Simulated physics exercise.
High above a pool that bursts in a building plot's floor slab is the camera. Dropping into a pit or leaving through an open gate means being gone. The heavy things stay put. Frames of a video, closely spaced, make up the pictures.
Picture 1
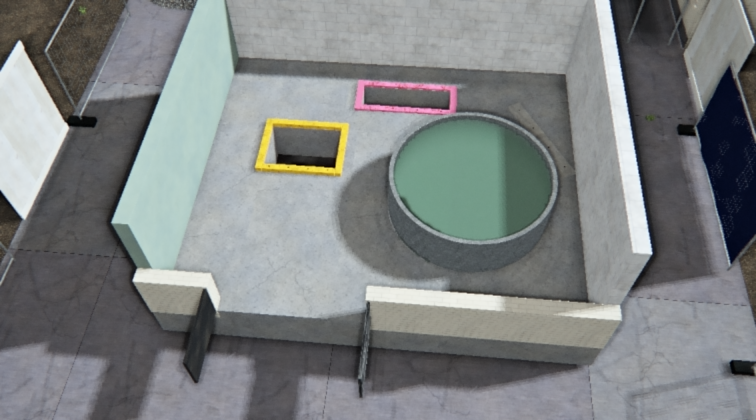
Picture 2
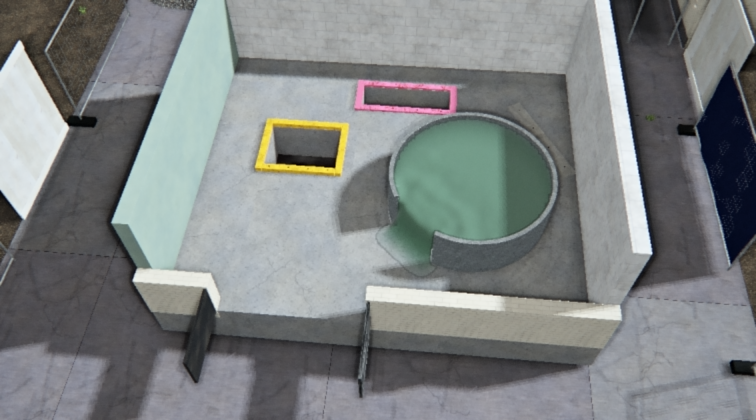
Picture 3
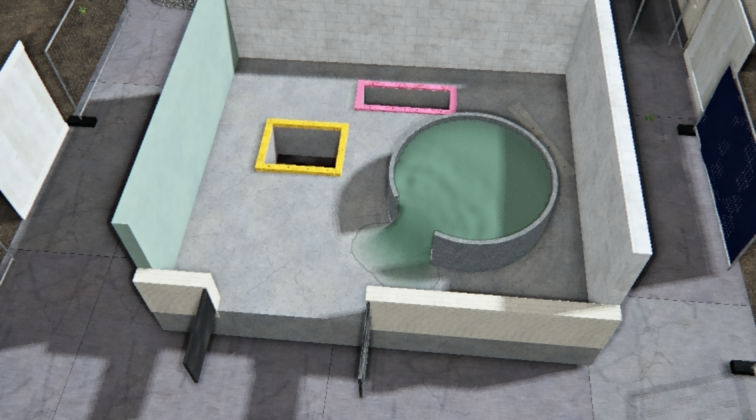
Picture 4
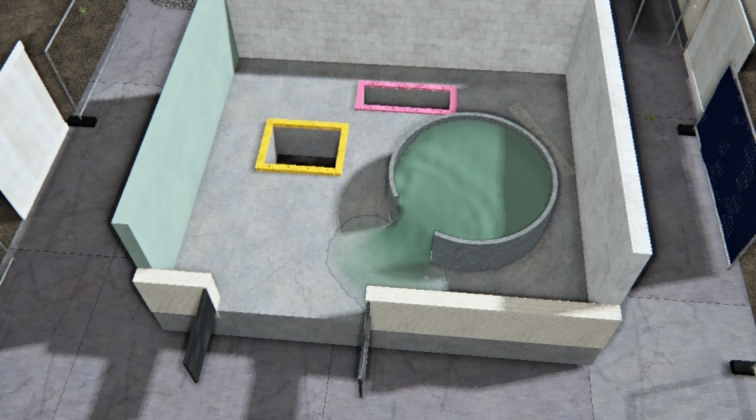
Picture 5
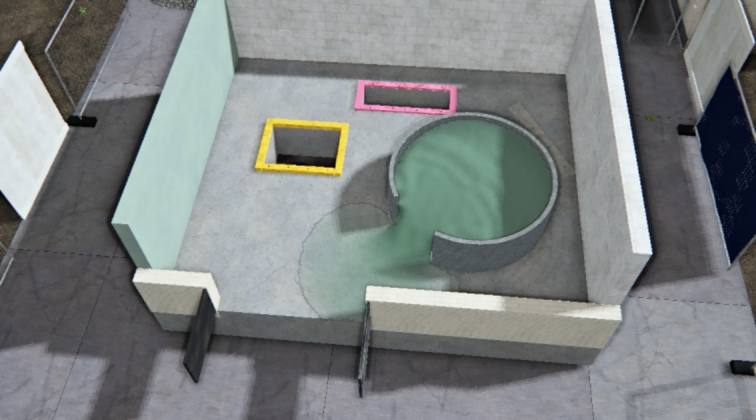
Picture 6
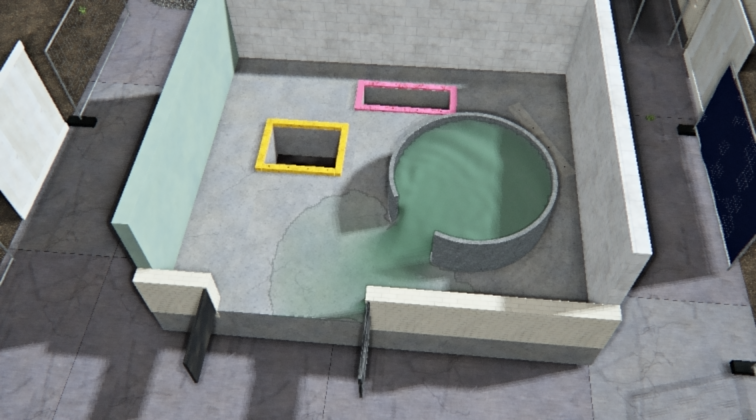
Green water pours from a gap in a round tank and spreads leftward across the floor.
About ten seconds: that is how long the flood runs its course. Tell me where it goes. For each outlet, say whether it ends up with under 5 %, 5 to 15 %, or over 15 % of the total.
The gate lands in the top band - past fifteen per cent; the yellow pit lands in the bottom band - below five per cent; the pink pit lands in the bottom band - below five per cent.
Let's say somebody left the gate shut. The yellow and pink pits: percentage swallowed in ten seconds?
Per cent: Yellow 6, pink 8.
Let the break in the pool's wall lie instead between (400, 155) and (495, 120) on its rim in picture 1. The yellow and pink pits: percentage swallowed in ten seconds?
Yellow: 6 percent; pink: 45 percent.
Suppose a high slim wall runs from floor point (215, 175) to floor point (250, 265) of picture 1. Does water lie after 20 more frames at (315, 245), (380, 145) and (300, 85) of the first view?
Taken in turn, the three points are soaked, unsoaked and unsoaked.
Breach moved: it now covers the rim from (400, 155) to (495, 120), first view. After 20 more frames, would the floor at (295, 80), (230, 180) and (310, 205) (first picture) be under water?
Result, in sequence: Inundated; inundated; untouched by the flood.
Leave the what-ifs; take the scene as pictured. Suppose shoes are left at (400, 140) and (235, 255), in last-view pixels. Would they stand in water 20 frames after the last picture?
First spot spared; second spot swamped.
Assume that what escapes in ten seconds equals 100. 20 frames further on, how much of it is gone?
Share gone: About 50 %.
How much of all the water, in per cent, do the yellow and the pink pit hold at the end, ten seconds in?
0 and 0 per cent respectively.
A moment on, water covers 30 % of the floor; the gate 5 %, the yellow pit 0 %, the pink pit 0 %.
Next, water covers 35 % of the floor; the gate 12 %, the yellow pit 0 %, the pink pit 0 %.
Then, water covers 45 % of the floor; the gate 21 %, the yellow pit 0 %, the pink pit 0 %.
Later, water covers 70 % of the floor; the gate 31 %, the yellow pit 0 %, the pink pit 0 %.
In the end, water covers 90 % of the floor; the gate 41 %, the yellow pit 0 %, the pink pit 1 %.
